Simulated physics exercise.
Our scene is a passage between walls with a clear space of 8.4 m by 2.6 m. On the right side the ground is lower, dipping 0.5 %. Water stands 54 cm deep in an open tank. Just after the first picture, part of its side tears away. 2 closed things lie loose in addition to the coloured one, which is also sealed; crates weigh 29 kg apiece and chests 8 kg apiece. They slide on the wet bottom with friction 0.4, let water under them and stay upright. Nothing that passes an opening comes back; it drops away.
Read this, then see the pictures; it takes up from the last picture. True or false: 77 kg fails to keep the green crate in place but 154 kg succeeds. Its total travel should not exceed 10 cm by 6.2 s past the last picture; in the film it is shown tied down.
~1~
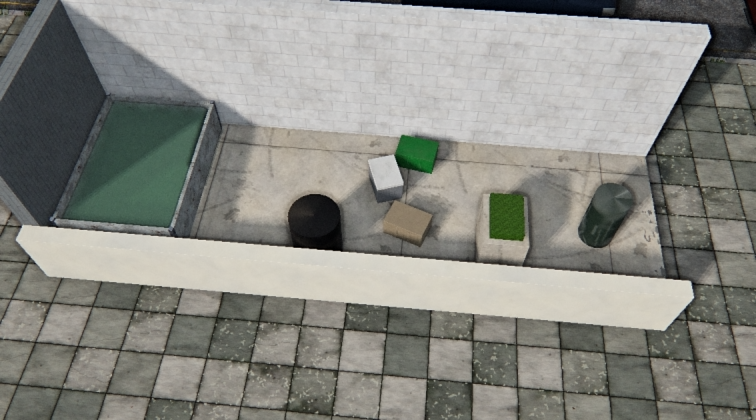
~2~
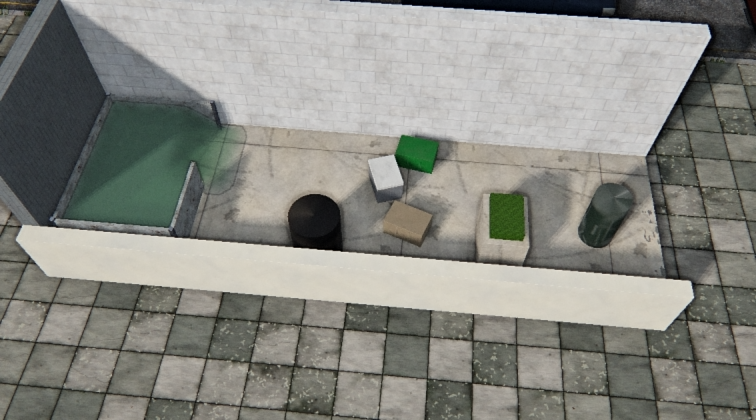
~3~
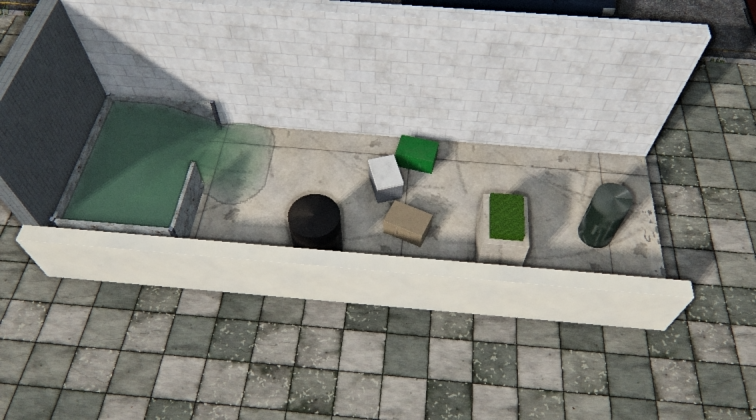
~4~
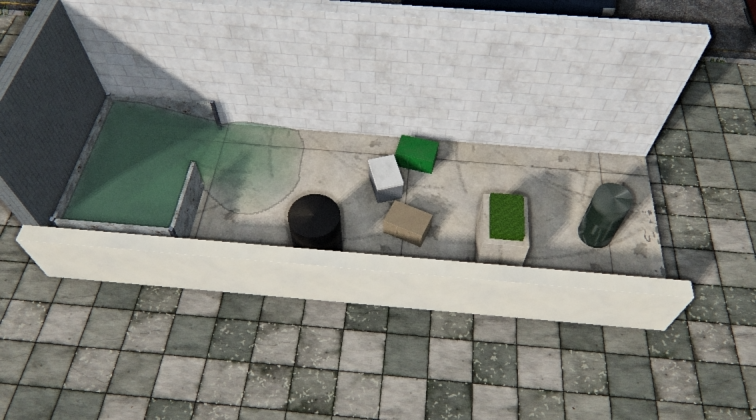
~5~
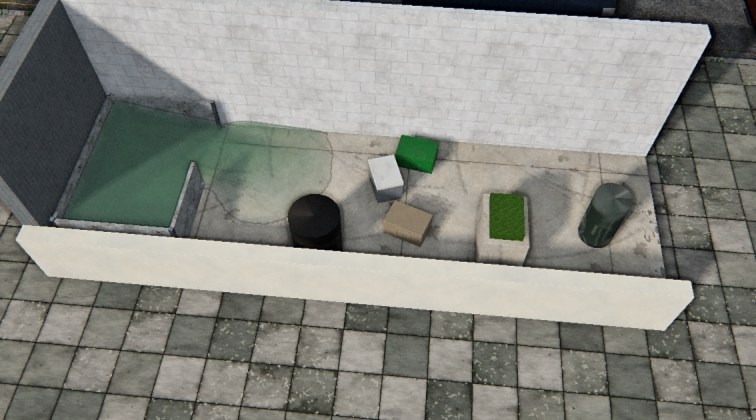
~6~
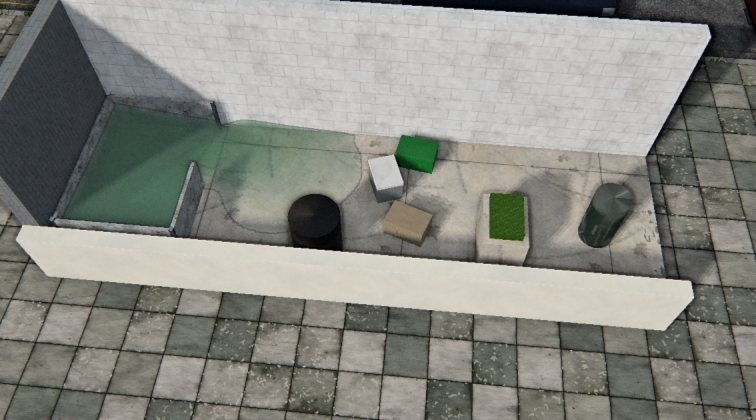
True.
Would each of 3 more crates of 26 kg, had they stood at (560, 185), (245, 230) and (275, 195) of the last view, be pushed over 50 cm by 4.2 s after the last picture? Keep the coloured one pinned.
Well, the first one's too far, the next one's not that far and the last one's too far.
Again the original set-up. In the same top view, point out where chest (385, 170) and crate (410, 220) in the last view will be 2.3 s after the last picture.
Near (634, 186) and (450, 248).
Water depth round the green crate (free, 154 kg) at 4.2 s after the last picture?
Close to 7 cm deep.
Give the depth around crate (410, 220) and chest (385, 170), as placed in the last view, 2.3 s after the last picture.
First about 22 cm, second about 6 cm.
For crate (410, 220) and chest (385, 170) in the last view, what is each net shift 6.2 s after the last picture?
First named - 80 cm; second named - washed out.
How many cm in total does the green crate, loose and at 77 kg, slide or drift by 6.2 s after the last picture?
50 cm, roughly.
Then, 0.6 s after the last picture the green crate would be 0 cm from its start with 77 kg and 0 cm from its start with 154 kg; 10 cm of water round it then.
Then, 2.3 s after the last picture the green crate would be 48 cm from its start with 77 kg and 0 cm from its start with 154 kg; 10 cm of water round it then.
Then, 4.2 s after the last picture the green crate would be 48 cm from its start with 77 kg and 0 cm from its start with 154 kg; 7 cm of water round it then.
Then, 6.2 s after the last picture the green crate would be 48 cm from its start with 77 kg and 0 cm from its start with 154 kg; 11 cm of water round it then.
